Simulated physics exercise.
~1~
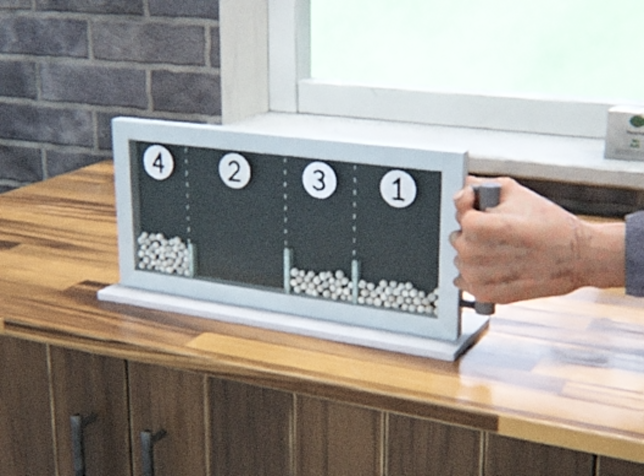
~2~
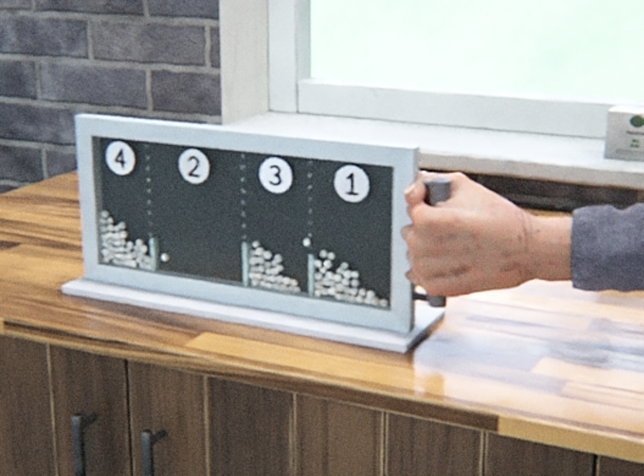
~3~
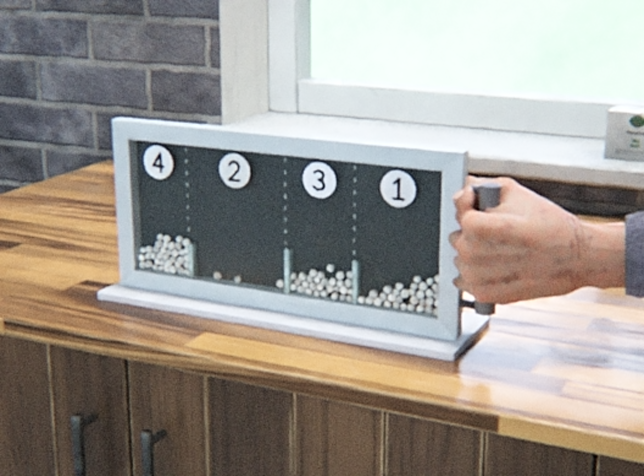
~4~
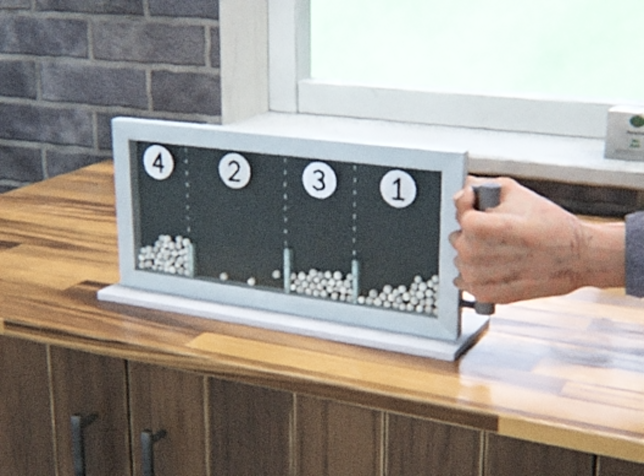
A fixed view looks slightly down on a wooden counter with dark cabinet doors below, a grey brick wall behind and a bright window. On it stands a flat, pale-framed case with a dark back and four numbered white discs. Small white balls lie in the far left section and the two right ones, while the second is empty. A hand at the right grips the handle and slides the case a little left, and the balls pile leftward. It then pushes the case back right to its start, where the balls settle, leaving a few in the second section.
